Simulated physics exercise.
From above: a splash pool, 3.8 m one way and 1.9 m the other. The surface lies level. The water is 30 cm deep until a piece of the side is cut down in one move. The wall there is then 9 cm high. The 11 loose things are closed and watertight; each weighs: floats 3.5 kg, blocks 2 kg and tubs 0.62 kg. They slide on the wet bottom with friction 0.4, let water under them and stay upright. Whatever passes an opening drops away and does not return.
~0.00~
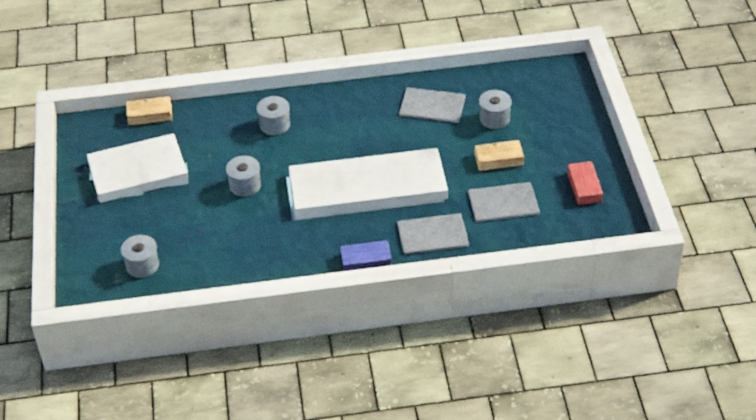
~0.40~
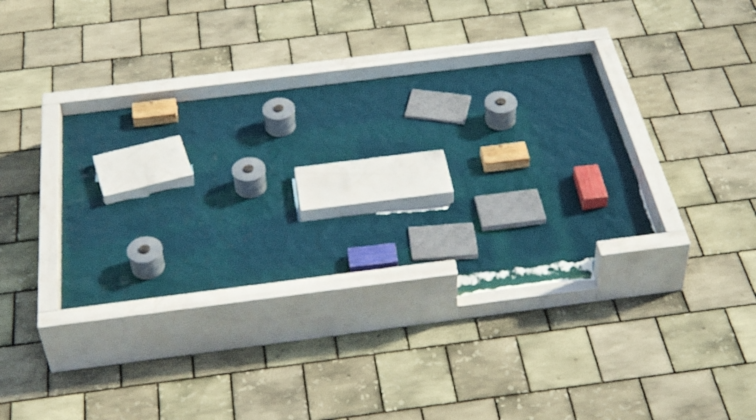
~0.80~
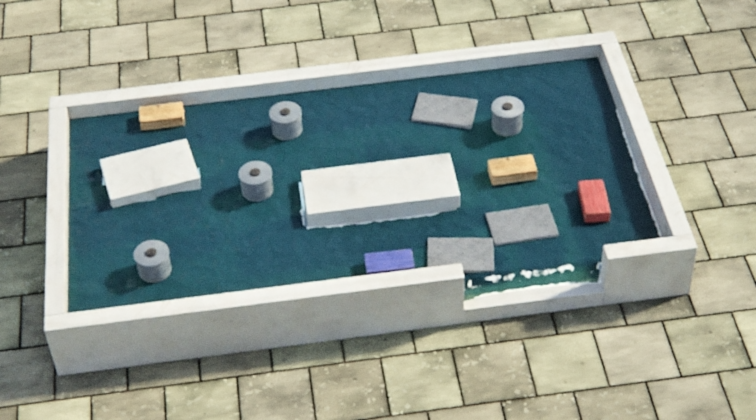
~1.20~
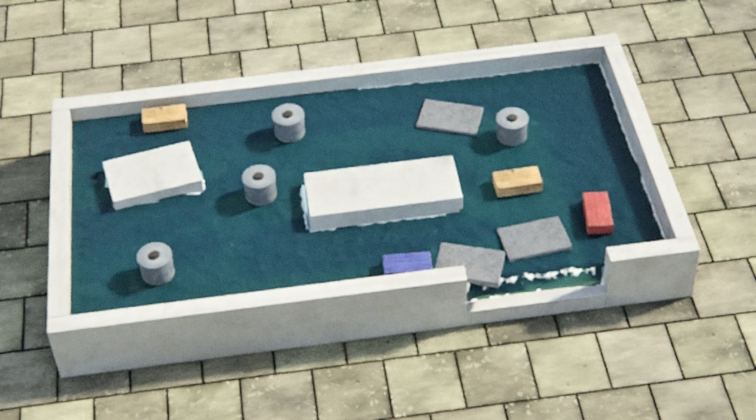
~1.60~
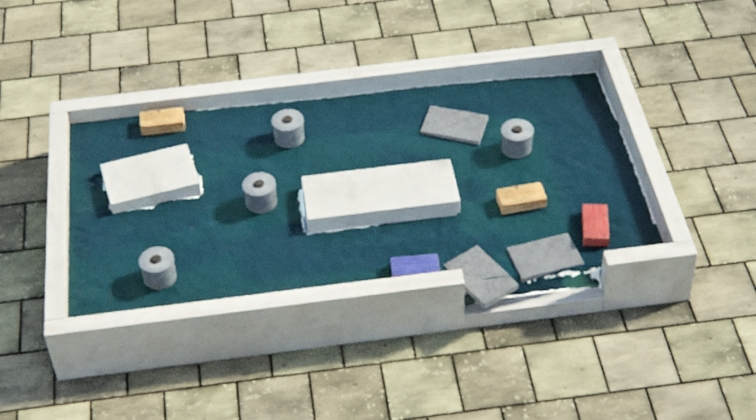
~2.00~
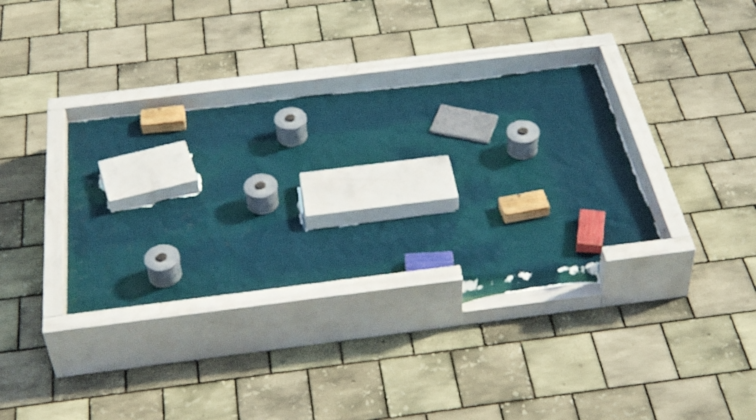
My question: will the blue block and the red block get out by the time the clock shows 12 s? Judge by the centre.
Blue block leaves, red block gets out.
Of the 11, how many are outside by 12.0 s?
6 of them.
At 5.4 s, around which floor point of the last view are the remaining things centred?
Near (349, 208).
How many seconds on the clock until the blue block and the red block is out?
At about 3.5 and 3.0 s.
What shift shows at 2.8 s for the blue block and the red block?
About 60 and 60 cm.
After 2.8 s the blue block is near (472, 263), 0.6 m from its start, afloat; the red block is near (585, 261), 0.6 m from its start, afloat; 2 of 11 are out; 9 afloat.
After 5.4 s the blue block has gone out; the red block has gone out; 5 of 11 are out; 6 afloat.
After 8.0 s the blue block has gone out; the red block has gone out; 5 of 11 are out; 6 afloat.
After 12.0 s the blue block has gone out; the red block has gone out; 6 of 11 are out; 5 afloat.
